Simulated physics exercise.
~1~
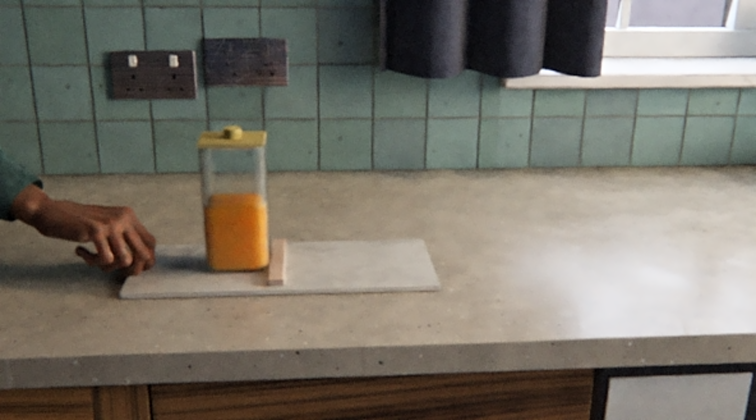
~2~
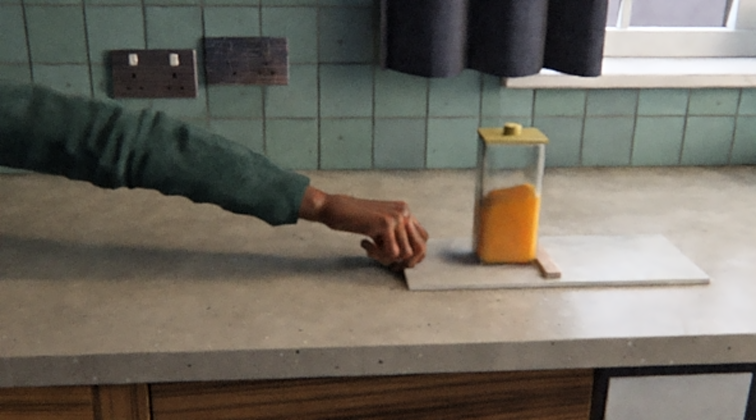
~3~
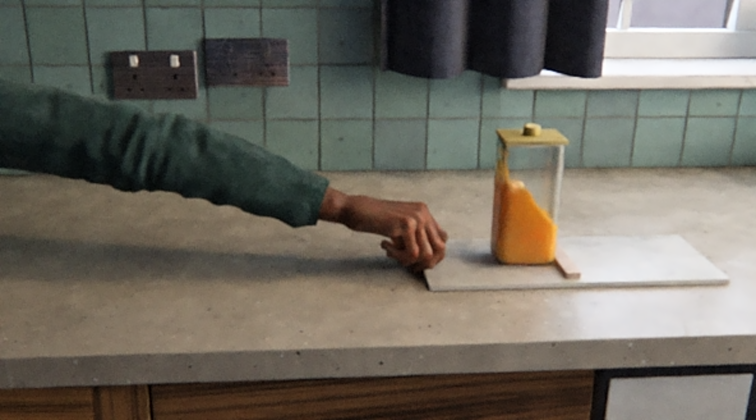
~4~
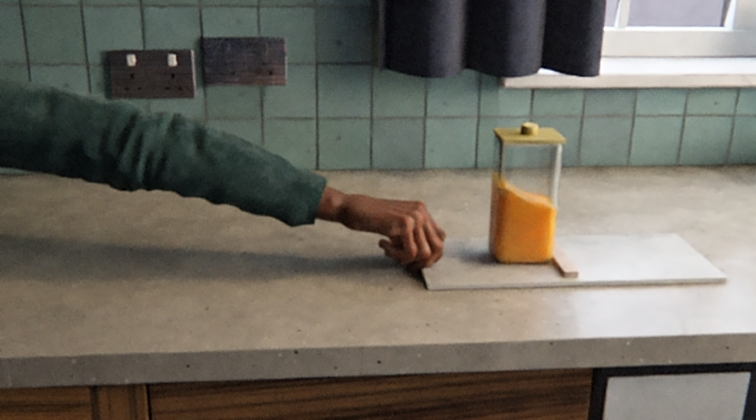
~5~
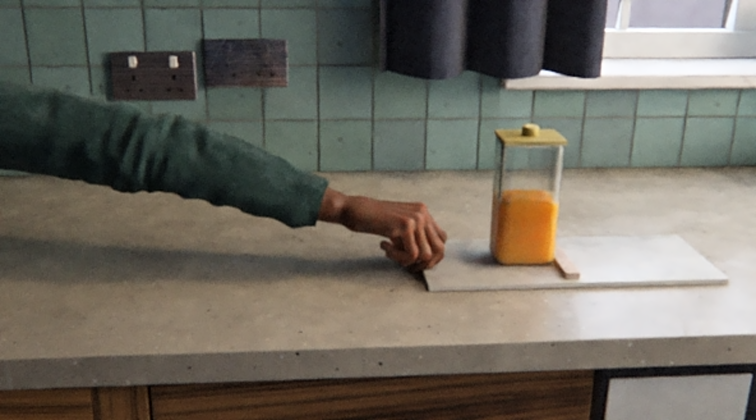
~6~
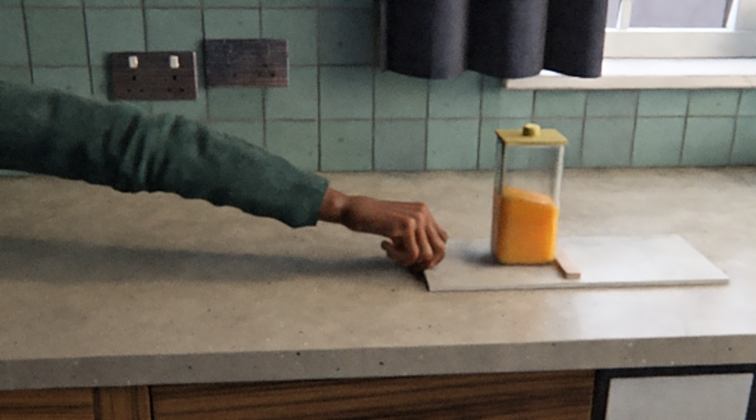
Capped flask of orange juice riding a board slid right by a hand, juice sloshing as it stops, flask staying upright.
